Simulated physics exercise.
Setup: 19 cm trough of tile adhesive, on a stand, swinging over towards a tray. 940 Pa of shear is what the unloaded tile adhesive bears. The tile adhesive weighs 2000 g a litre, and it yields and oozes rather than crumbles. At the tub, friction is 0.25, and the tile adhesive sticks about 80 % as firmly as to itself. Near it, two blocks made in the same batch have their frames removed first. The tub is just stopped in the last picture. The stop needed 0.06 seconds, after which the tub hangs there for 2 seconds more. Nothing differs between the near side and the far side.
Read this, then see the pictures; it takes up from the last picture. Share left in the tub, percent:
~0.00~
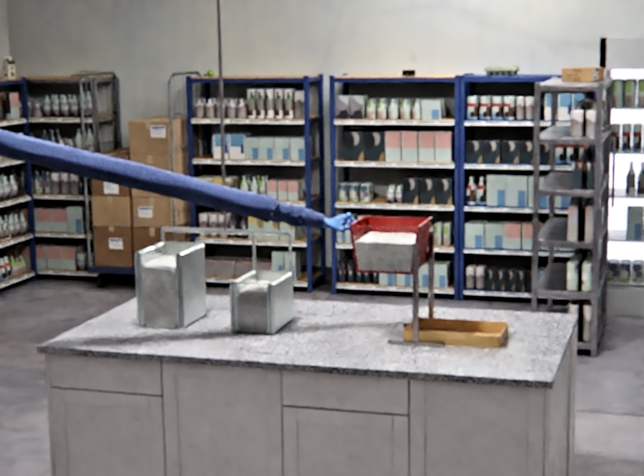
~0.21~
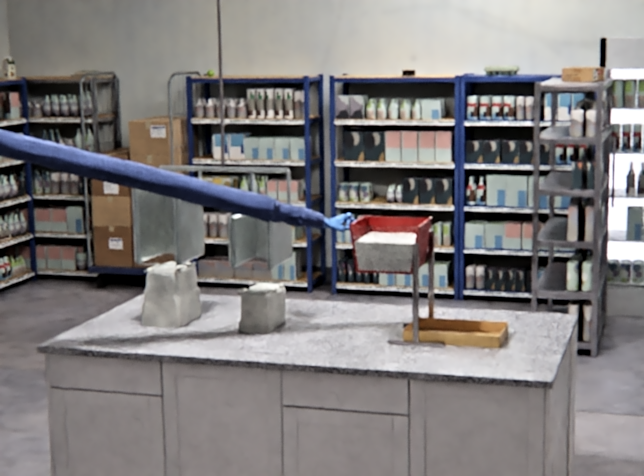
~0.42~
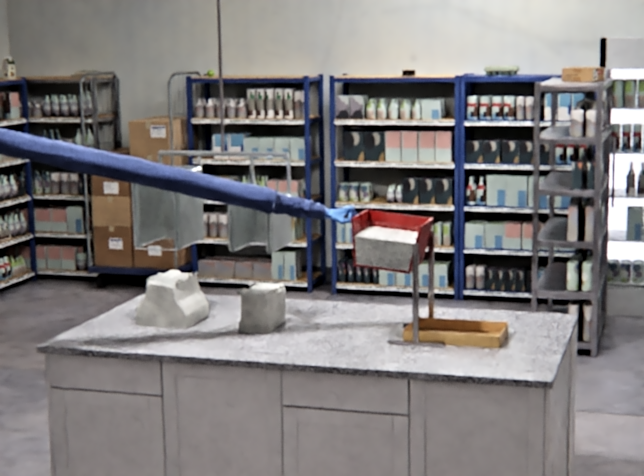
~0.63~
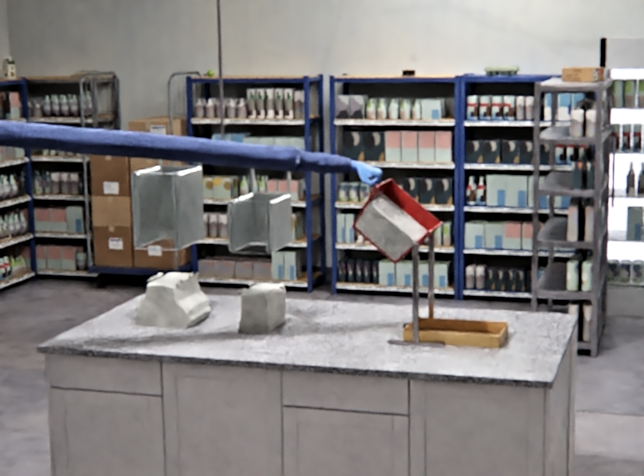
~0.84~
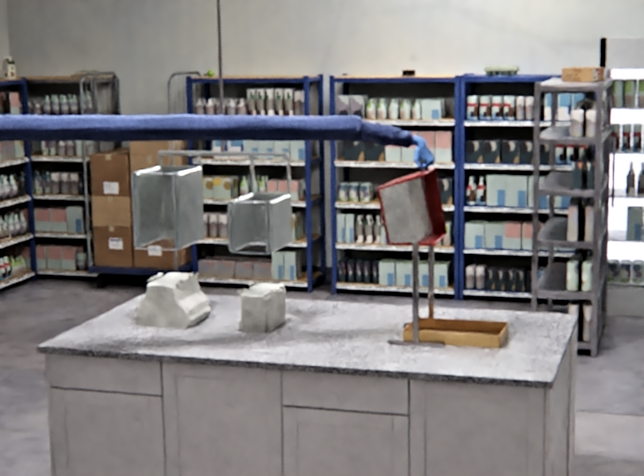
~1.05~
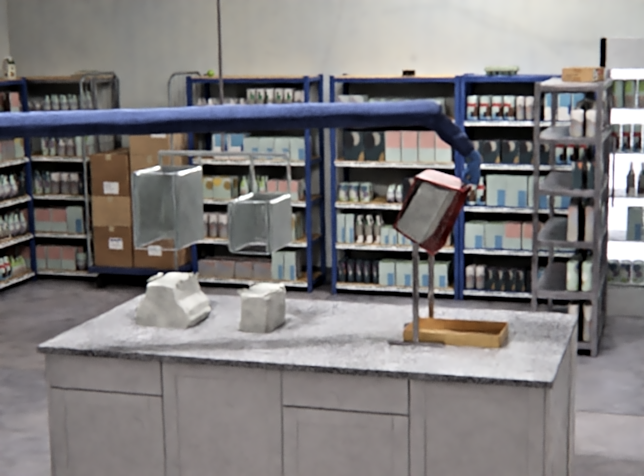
0 %.
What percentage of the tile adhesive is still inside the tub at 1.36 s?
Around 2 per cent.
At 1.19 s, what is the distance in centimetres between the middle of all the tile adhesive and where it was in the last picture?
Distance: About 10 cm.
After 1.19 s, the tub is at 114 degrees and holds 69 %.
After 1.36 s, the tub is at 114 degrees and holds 2 %.
After 1.53 s, the tub is at 114 degrees and holds 0 %.
After 1.70 s, the tub is at 114 degrees and holds 0 %.
After 3.05 s, at the end, the tub is at 114 degrees and holds 0 %.
